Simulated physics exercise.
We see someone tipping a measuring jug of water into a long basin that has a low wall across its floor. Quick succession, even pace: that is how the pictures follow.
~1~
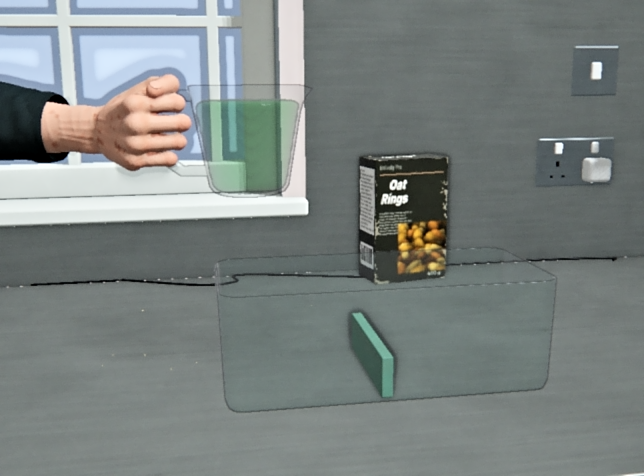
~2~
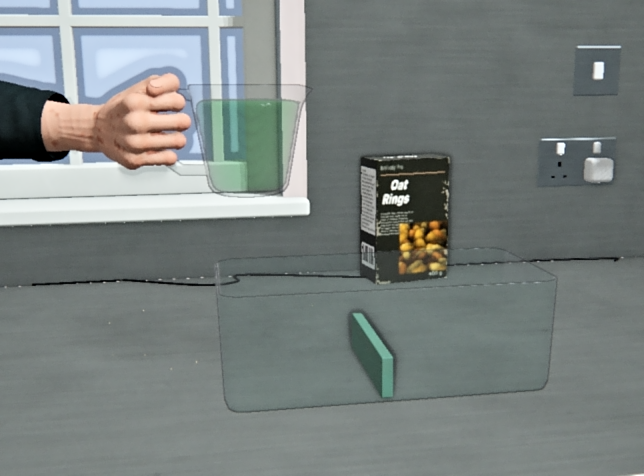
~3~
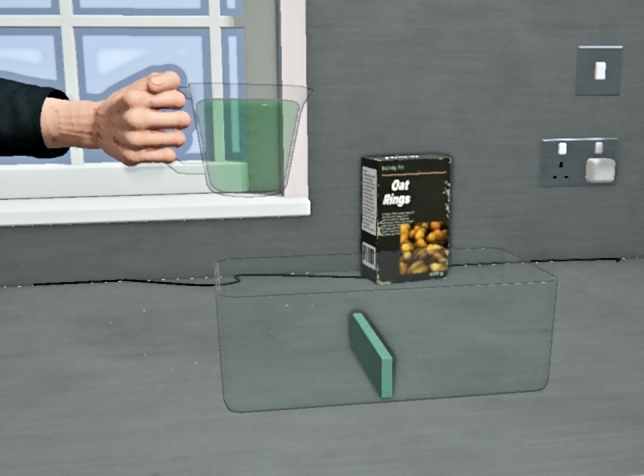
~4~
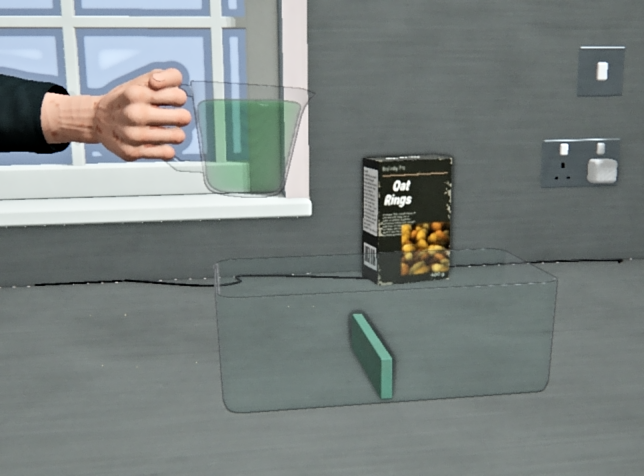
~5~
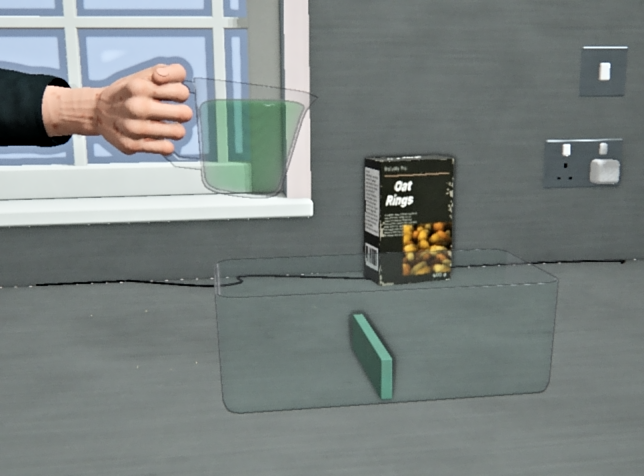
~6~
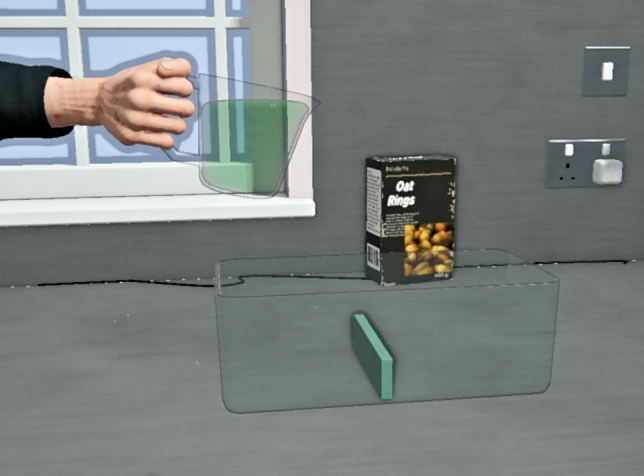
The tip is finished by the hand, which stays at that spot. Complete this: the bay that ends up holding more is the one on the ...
... right.
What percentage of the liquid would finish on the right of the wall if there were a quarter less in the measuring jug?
70 per cent.
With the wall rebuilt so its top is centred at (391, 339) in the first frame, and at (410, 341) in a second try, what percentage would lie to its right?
First try around 45 percent; second try around 10 percent.
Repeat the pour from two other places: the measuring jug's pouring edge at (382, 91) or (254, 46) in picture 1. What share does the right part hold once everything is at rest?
About 95 per cent, then about 5 per cent.
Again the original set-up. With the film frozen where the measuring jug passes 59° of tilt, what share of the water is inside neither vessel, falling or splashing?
About 20 per cent.
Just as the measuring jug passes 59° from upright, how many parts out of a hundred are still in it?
It still holds around 75 per cent there.
A moment on, the tilt is 59° and 74 per cent is still to pour, 1 is left of the wall and 6 right of it.
Next, the tilt is 89° and 22 per cent is still to pour, 5 is left of the wall and 55 right of it.
Then the tilt is 96° and 1 per cent is still to pour, 19 is left of the wall and 77 right of it.
Later the tilt is 96° and 0 per cent is still to pour, 22 is left of the wall and 77 right of it.
At rest 22 per cent lies left of the wall, 77 right of it and 1 outside.
